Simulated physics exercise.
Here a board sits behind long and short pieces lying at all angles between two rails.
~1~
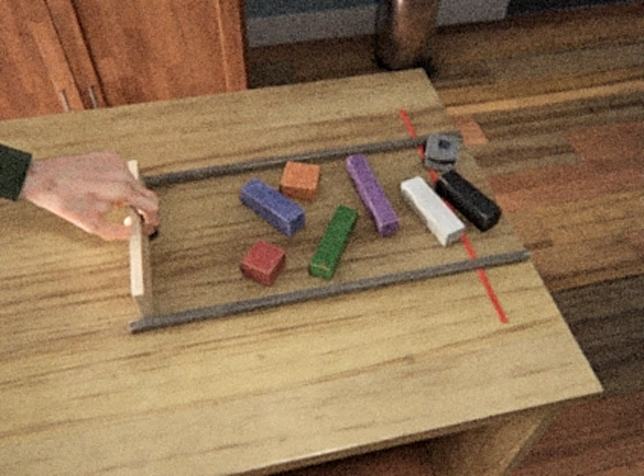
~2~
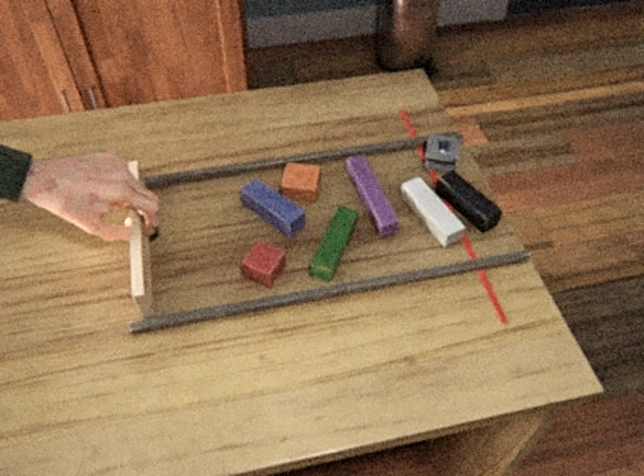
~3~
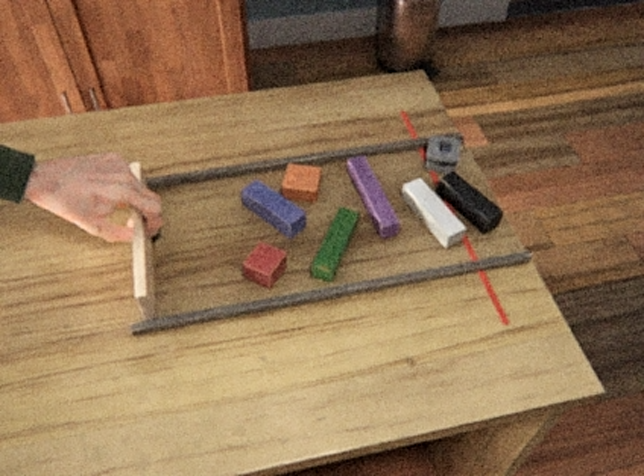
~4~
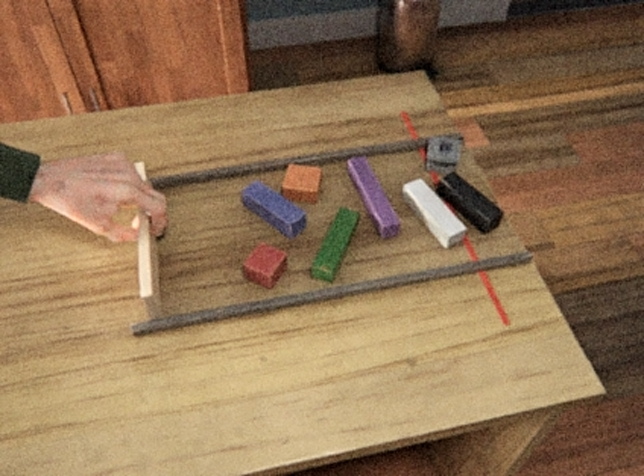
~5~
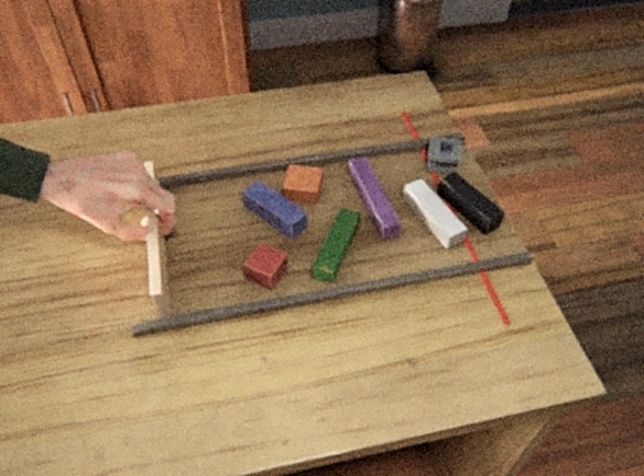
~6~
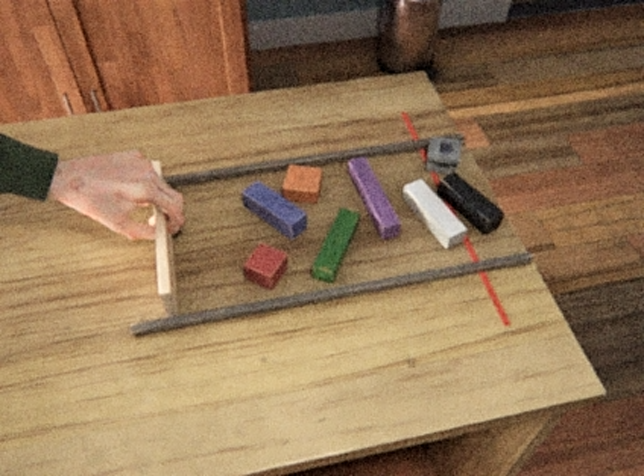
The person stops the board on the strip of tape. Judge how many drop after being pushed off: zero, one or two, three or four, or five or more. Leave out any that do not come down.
Number dropping: Three or four.
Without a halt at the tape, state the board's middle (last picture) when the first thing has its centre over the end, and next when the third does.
In pixels, around (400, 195) followed by around (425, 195).
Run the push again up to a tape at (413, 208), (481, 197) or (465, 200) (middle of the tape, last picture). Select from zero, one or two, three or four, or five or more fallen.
The falls would be one to two; more than four; 5 or more.
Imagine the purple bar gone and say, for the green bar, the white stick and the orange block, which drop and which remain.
Well, the green bar is left in place, the white stick topples off and the orange block is left in place.
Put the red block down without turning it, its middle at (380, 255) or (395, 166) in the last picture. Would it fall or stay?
At the first spot the red block hangs on; at the second it topples off.
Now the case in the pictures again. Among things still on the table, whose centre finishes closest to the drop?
Answer - the purple bar.
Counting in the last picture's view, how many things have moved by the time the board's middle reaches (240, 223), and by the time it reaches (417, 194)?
The first number is 1, the next one 8.
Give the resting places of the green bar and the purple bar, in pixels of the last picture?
In the last view, the middles sit near (502, 219) and near (487, 174).
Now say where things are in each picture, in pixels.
Black stick (468, 200); grey case (441, 154); white stick (431, 210); board (140, 235); tape (446, 200), in the first picture.
Grey case (441, 155); purple bar (371, 195), in the second picture.
White stick (432, 212); green bar (336, 244), in the third picture.
Black stick (469, 202); blue bar (274, 209), in the fourth picture.
Grey case (443, 157); orange block (303, 184), in the fifth picture.
Black stick (470, 203); grey case (443, 157); white stick (433, 213); board (164, 235); tape (448, 203), in the sixth picture.
Soon after, none off yet; black stick at rest near (470, 203); grey case at rest near (443, 157); white stick at rest near (433, 213).
After that, none off yet; black stick moving near (477, 202); grey case at rest near (443, 157); white stick displaced a little near (449, 211).
In the end, the number that fall off is three or four; gone, white stick, grey case and black stick.
